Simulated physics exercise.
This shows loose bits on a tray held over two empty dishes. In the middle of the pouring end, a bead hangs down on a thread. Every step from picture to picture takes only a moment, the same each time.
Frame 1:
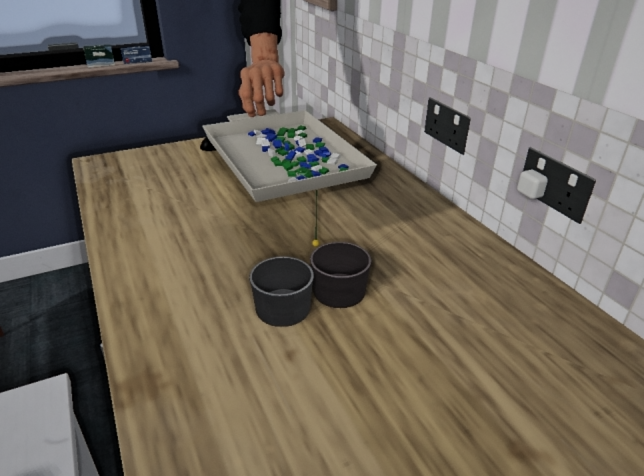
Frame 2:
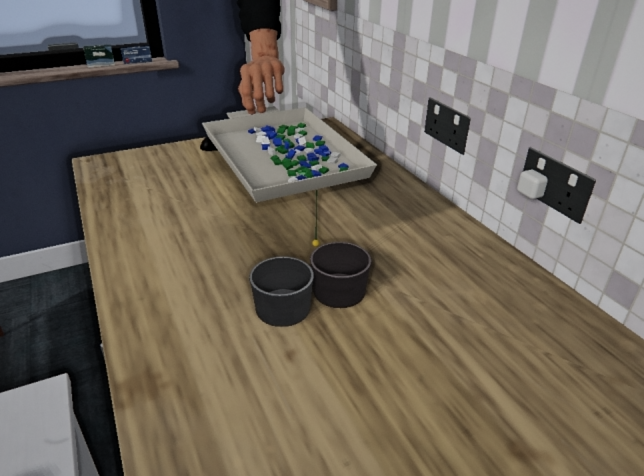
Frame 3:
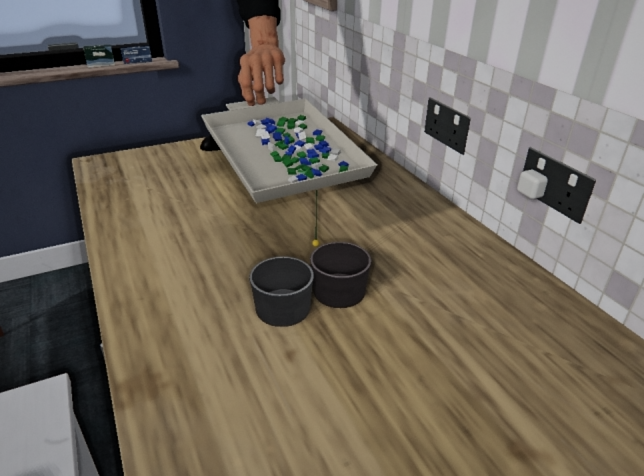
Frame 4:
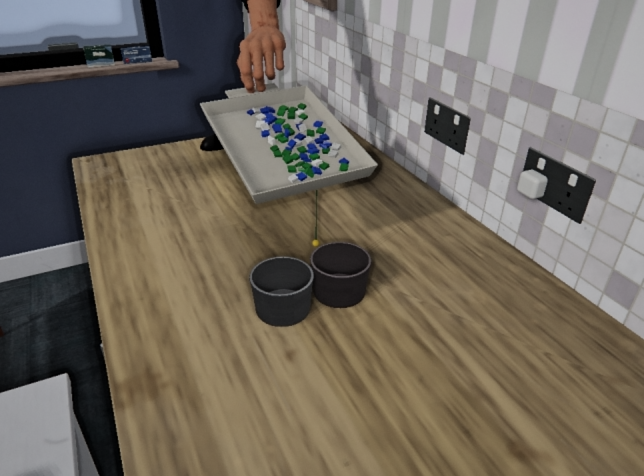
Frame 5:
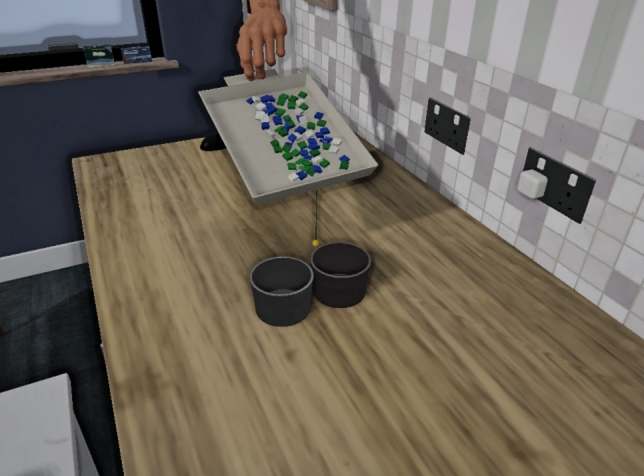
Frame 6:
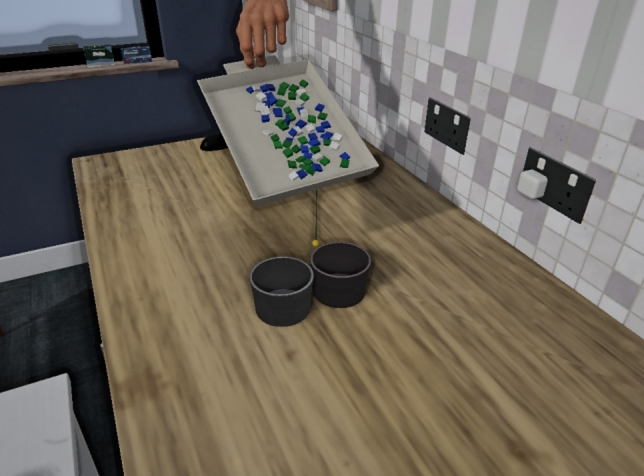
On a wooden worktop beside a pale tiled wall with dark sockets, seen from above at an angle, a dark blue wall and window stand behind. A hand is at the far end of a pale tray scattered with blue, green and white bits, above two dark round dishes and a small yellow bead. The hand rises slightly, the tray's far end tilting upward with it, while the dishes and camera stay still.
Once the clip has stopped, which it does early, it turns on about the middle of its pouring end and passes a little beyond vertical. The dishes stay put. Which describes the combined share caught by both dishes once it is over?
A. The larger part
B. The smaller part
Option A: The larger part.
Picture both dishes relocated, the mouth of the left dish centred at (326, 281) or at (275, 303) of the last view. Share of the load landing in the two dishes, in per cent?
Respectively 50 % and 30 %.
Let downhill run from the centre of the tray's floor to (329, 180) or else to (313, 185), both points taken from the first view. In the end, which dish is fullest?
Rightward dish on the first try, Rightward dish on the second.
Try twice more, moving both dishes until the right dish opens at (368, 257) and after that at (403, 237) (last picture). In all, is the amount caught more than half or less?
First place: Beyond half; second place: Short of half.
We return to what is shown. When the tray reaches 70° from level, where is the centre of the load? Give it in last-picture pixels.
Somewhere around pixel (309, 183) in the last picture.
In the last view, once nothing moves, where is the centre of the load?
The centre ends up roughly at (295, 304).
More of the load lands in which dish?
Simple - it is the one placed left.
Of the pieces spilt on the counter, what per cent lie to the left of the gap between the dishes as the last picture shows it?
20 per cent or thereabouts.
Just after the last frame, tray tipped steeply; almost all on the tray; about a tenth in the air.
A moment on, tray tipped past a quarter turn; roughly a quarter on the tray; roughly a quarter in the left dish; about a tenth in the right dish; about a tenth outside both; roughly a third in the air.
Further on, tray tipped past a quarter turn; roughly half in the left dish; roughly a quarter in the right dish; roughly a quarter outside both; just a few in the air.
When it is over, tray tipped past a quarter turn; roughly half in the left dish; roughly a quarter in the right dish; roughly a quarter outside both; just a few in the air.
